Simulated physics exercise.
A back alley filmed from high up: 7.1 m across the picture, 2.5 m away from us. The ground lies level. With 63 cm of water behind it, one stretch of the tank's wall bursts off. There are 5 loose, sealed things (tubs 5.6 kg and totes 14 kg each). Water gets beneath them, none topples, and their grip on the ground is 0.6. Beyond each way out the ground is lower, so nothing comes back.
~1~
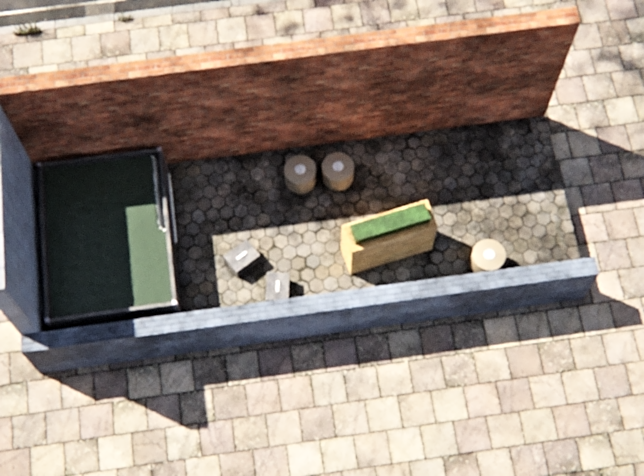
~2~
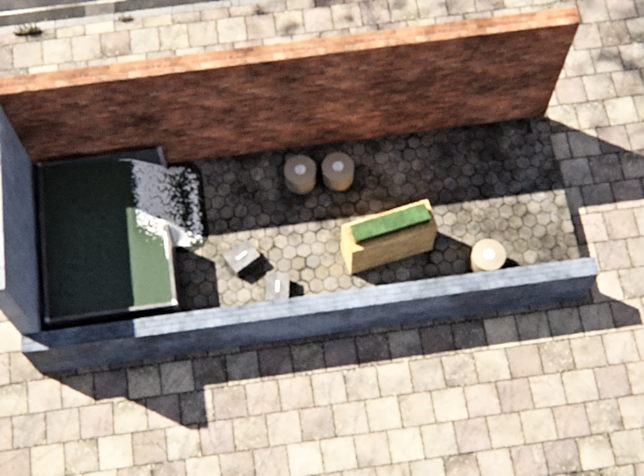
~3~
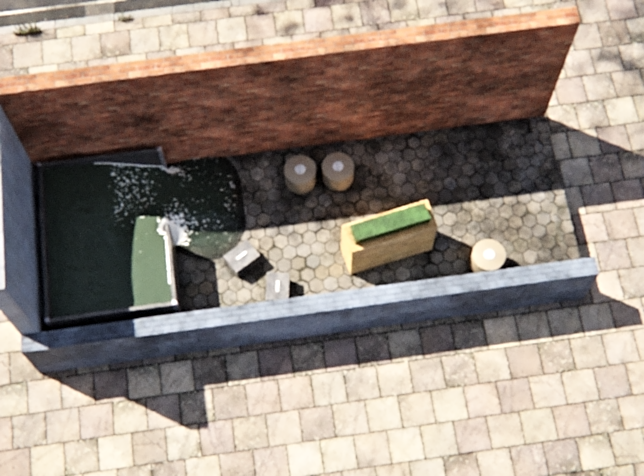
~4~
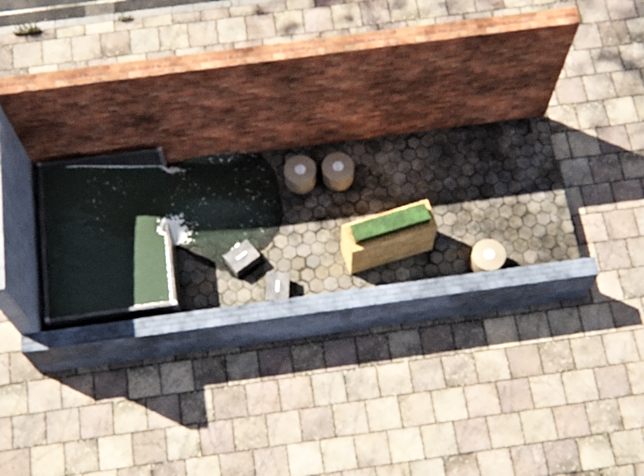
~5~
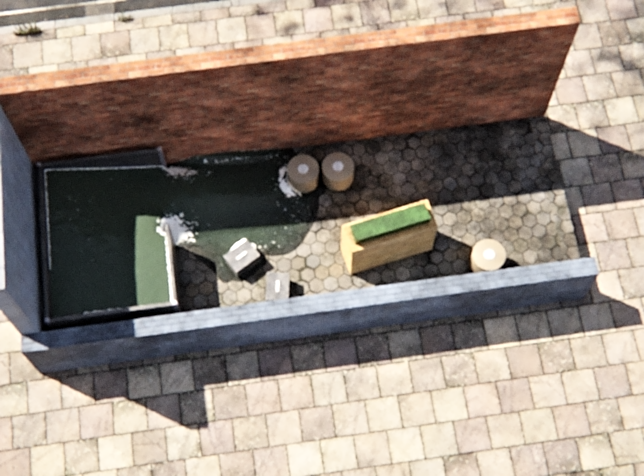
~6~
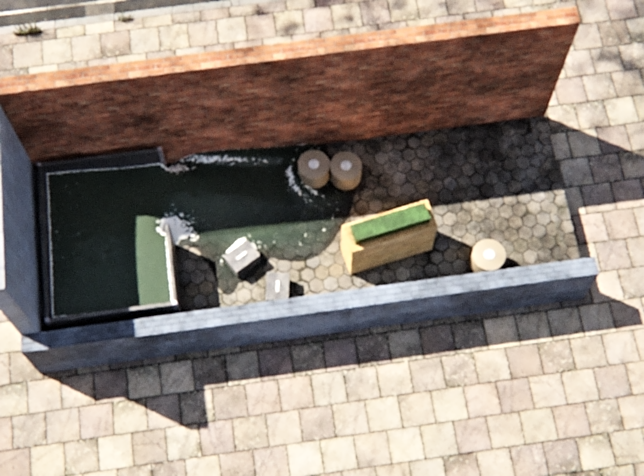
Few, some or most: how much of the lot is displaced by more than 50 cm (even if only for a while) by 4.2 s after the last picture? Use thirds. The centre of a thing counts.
Share: One to two thirds.
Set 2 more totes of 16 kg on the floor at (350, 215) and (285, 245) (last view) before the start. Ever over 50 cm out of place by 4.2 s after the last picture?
In turn: More, short of it.
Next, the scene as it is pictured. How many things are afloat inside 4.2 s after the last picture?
I count 1.
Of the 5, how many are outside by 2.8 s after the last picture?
By then 2.
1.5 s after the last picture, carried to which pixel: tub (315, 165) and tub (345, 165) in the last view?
Near (507, 144) and (542, 150).
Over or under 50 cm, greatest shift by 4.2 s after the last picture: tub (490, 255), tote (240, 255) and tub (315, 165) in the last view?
In that order: More, less, past it.
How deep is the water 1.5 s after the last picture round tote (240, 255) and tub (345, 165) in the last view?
About 2 and 7 cm.
Then, 0.4 s after the last picture 1 of 5 are over 50 cm from their spots; 1 afloat.
Then, 1.5 s after the last picture 2 of 5 are over 50 cm from their spots; 2 afloat.
Then, 2.8 s after the last picture 2 of 5 are over 50 cm from their spots; 0 afloat.
Then, 4.2 s after the last picture 3 of 5 are over 50 cm from their spots, and 3 have been at some point; 1 afloat.
